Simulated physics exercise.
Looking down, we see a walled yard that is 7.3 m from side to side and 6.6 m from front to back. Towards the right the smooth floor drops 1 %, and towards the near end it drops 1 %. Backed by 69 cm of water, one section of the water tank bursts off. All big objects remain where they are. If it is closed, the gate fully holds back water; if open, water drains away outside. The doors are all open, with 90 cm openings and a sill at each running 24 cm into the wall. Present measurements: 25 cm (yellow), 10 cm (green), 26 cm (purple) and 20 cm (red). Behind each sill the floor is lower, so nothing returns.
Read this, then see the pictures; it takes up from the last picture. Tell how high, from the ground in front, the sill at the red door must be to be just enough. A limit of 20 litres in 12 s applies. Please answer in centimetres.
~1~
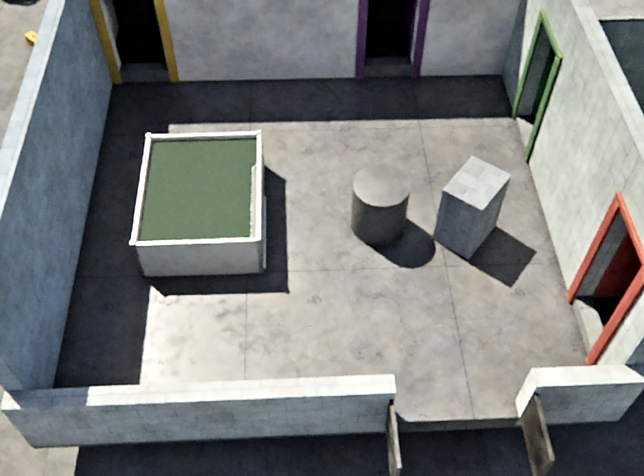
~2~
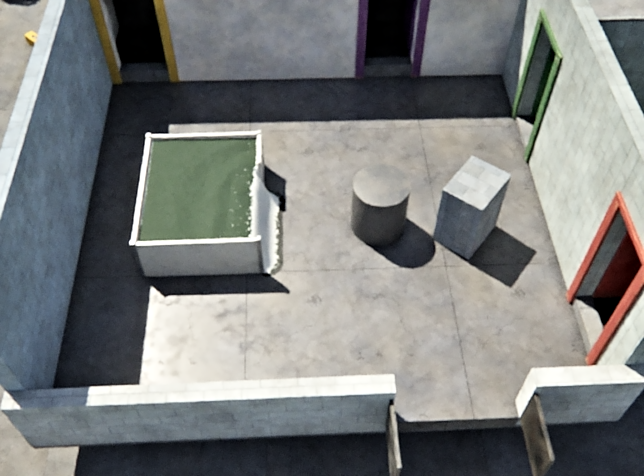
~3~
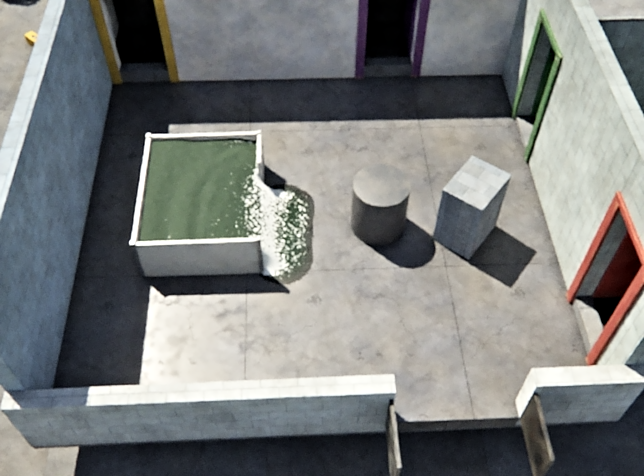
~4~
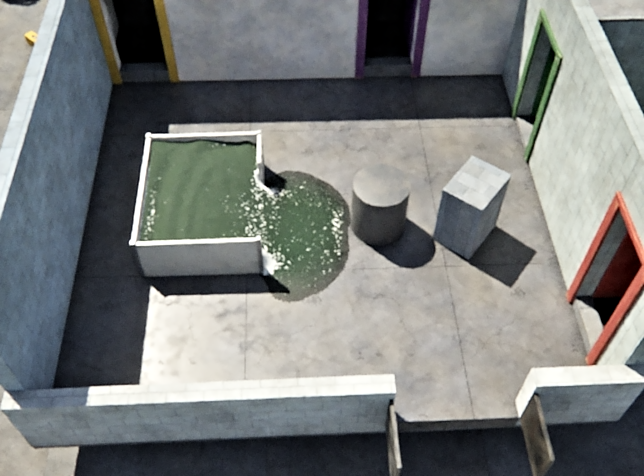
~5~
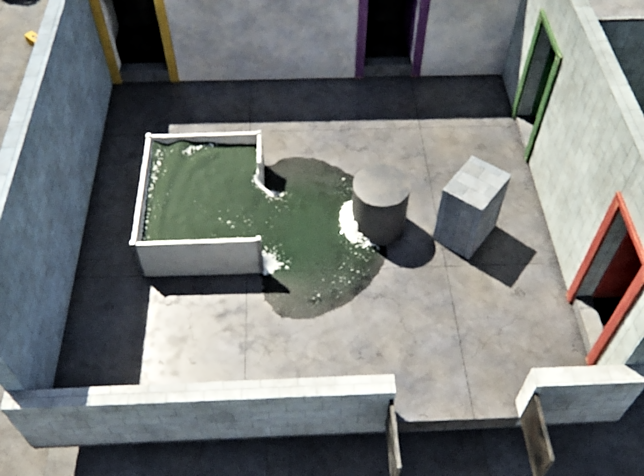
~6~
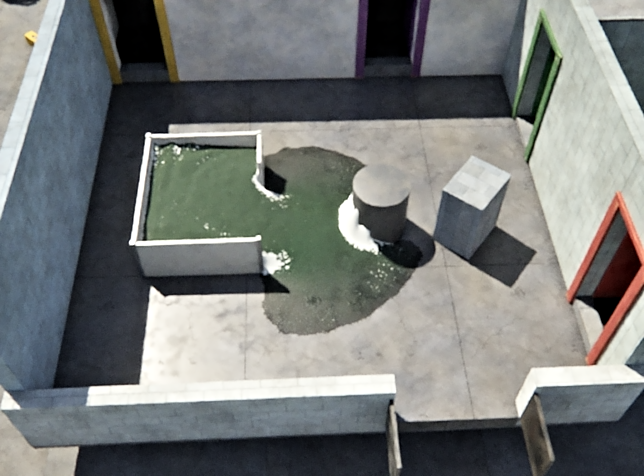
It must be about 18 cm high.
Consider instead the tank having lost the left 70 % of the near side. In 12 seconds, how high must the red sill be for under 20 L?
Then the minimum is about 13.0 cm.
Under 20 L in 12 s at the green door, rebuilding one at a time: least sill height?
About 8.0 cm at green.
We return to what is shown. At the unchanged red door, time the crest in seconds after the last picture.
It peaks around 1.8 s.
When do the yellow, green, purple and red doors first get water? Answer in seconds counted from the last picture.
Arrival: Yellow not within the 12 s, green 1.0 s, purple 1.6 s, red 0.9 s.
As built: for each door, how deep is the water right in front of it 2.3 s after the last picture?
Depths in cm: Yellow 0, green 11, purple 13, red 25.
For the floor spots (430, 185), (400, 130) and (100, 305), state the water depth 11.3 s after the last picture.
Taking the spots in order: About 5, 3 and 0 centimetres.
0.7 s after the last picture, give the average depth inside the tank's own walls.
Mean depth: Approx. 38 cm.
Then, 0.7 s after the last picture water covers 30 % of the floor, deepest (44 cm) near (339, 234); it has not reached the red door.
Then, 2.3 s after the last picture water covers 55 % of the floor, deepest (28 cm) near (525, 387); 25 cm at the red door, 4 litres in over its 20 cm sill.
Then, 11.3 s after the last picture water covers 75 % of the floor, deepest (8 cm) near (543, 265); 7 cm at the red door, 10 litres in over its 20 cm sill.
At the red door as built, the water peaked near 25 cm, 1.9 s after the last picture.
With a sill of 16 cm, 30 litres would have come in within the 12 s; with 21.5 cm, 6 litres. So under 20 litres takes about 18 cm.
